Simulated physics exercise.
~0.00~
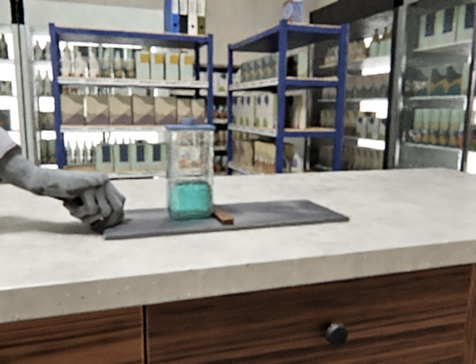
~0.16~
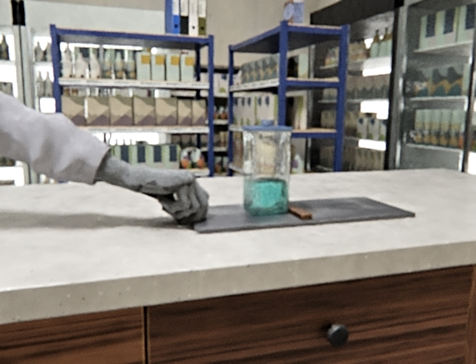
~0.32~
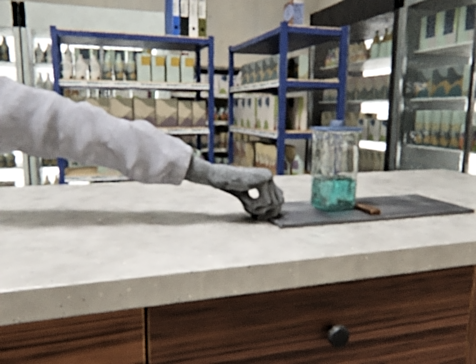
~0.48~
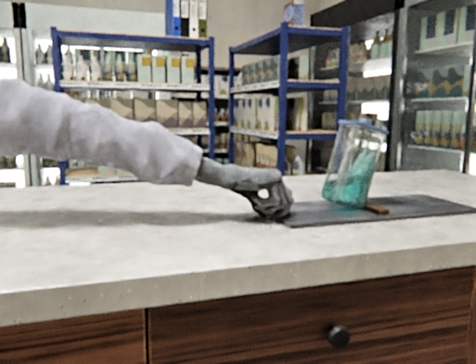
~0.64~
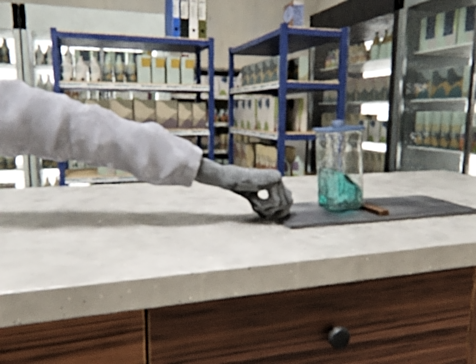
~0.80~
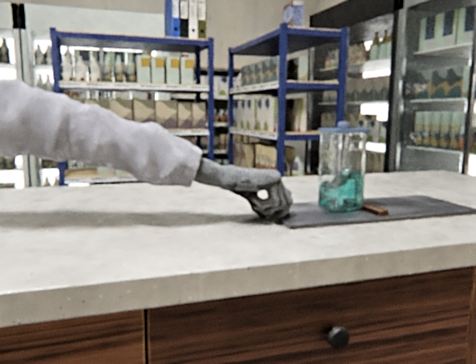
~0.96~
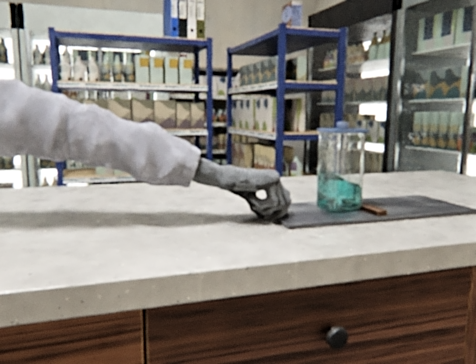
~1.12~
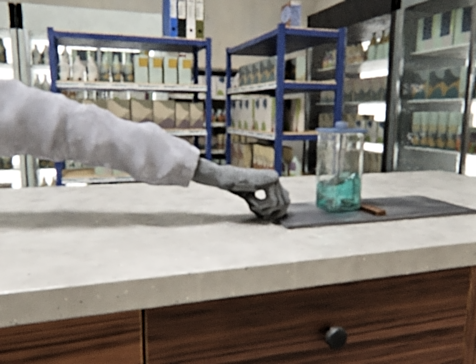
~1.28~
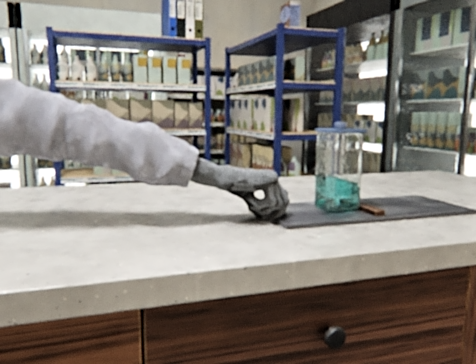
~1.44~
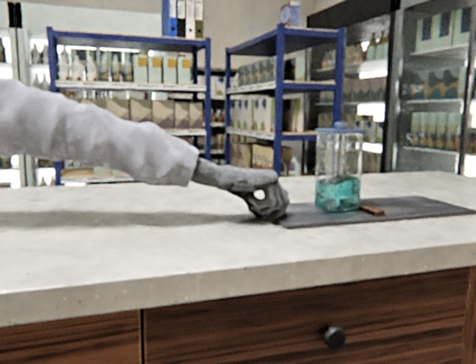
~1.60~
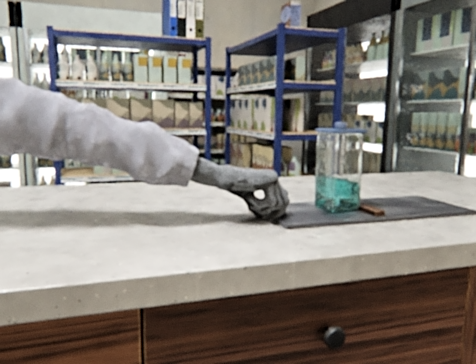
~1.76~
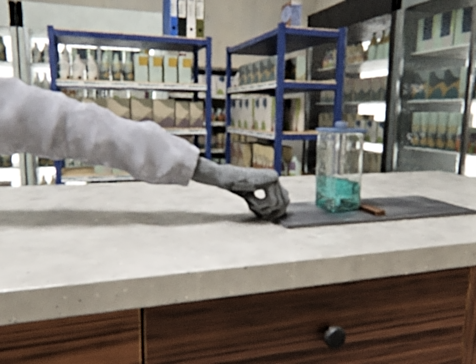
In this clip, a gloved hand slides a dark board carrying a clear container of teal liquid rightward along a counter, then stops. The container tips to the right against a small strip, rocks back upright, and remains standing as its liquid settles.
